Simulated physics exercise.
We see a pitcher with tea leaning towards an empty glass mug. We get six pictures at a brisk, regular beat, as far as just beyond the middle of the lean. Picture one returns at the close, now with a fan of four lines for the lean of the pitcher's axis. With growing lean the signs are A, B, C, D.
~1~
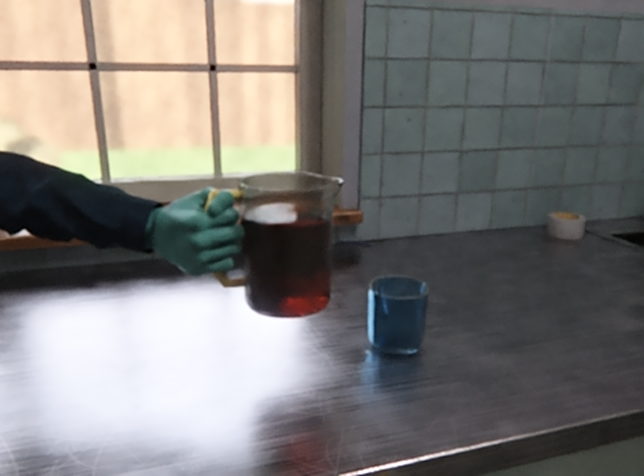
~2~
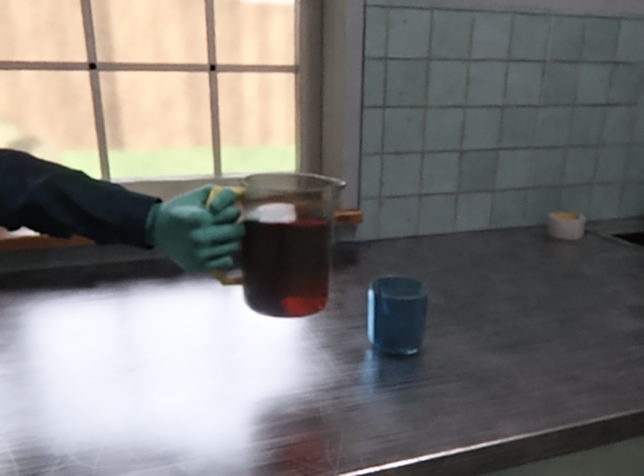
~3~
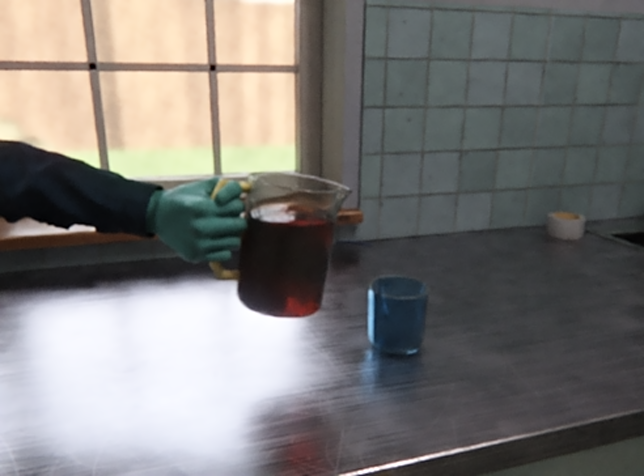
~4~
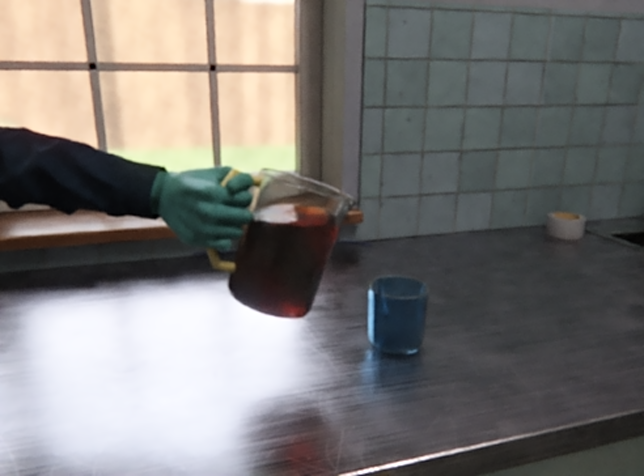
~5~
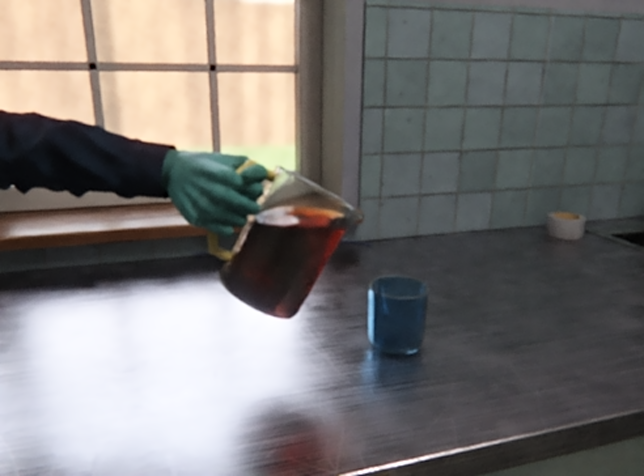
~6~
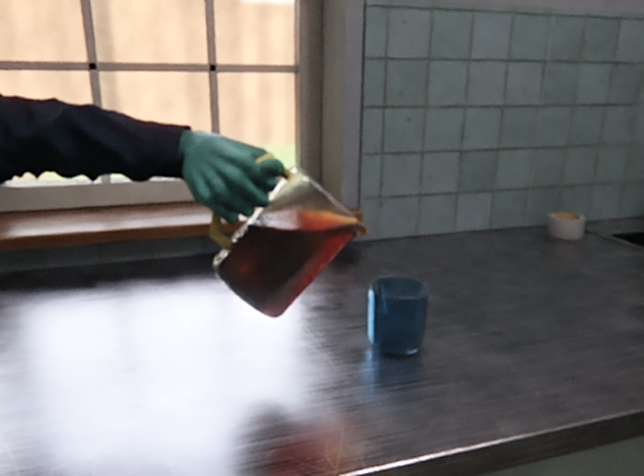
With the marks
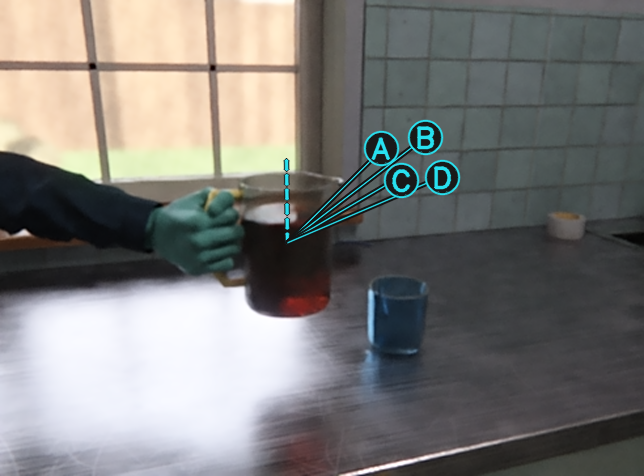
The video shows a green-gloved hand holding a clear pitcher of dark reddish tea above a countertop, left of a blue glass mug, then steadily tilting the pitcher rightward toward the mug while the mug stays still.
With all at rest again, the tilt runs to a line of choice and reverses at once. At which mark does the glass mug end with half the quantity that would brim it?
Go for B.
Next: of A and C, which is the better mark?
That is mark A.
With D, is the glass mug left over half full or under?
Over.
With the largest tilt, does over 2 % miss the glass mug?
Yes.
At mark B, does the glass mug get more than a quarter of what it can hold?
Yes, it does.
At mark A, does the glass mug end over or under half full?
Under.
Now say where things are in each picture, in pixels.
In the first frame, upright, lip at (342, 181); rim of the glass mug round (399, 286); nothing has left yet.
In the second frame, tipped about 2°, lip at (344, 183); nothing has left yet.
In the third frame, tipped about 9°, lip at (350, 189); nothing has left yet.
In the fourth frame, tipped about 18°, lip at (356, 200); nothing has left yet.
In the fifth frame, tipped about 30°, lip at (362, 215); nothing has left yet.
In the sixth frame, tipped about 43°, lip at (364, 231); nothing has left yet.
In cyan, A at (369, 161); B at (412, 147); C at (384, 185); D at (426, 183).
Choosing A, the glass mug ends with about 28 % of what it can hold.
Choosing B, the glass mug ends with about 52 % of what it can hold.
Choosing C, the glass mug ends with about 85 % of what it can hold.
Choosing D, the glass mug ends with about 95 % of what it can hold; 11 % of the tea is spilt.
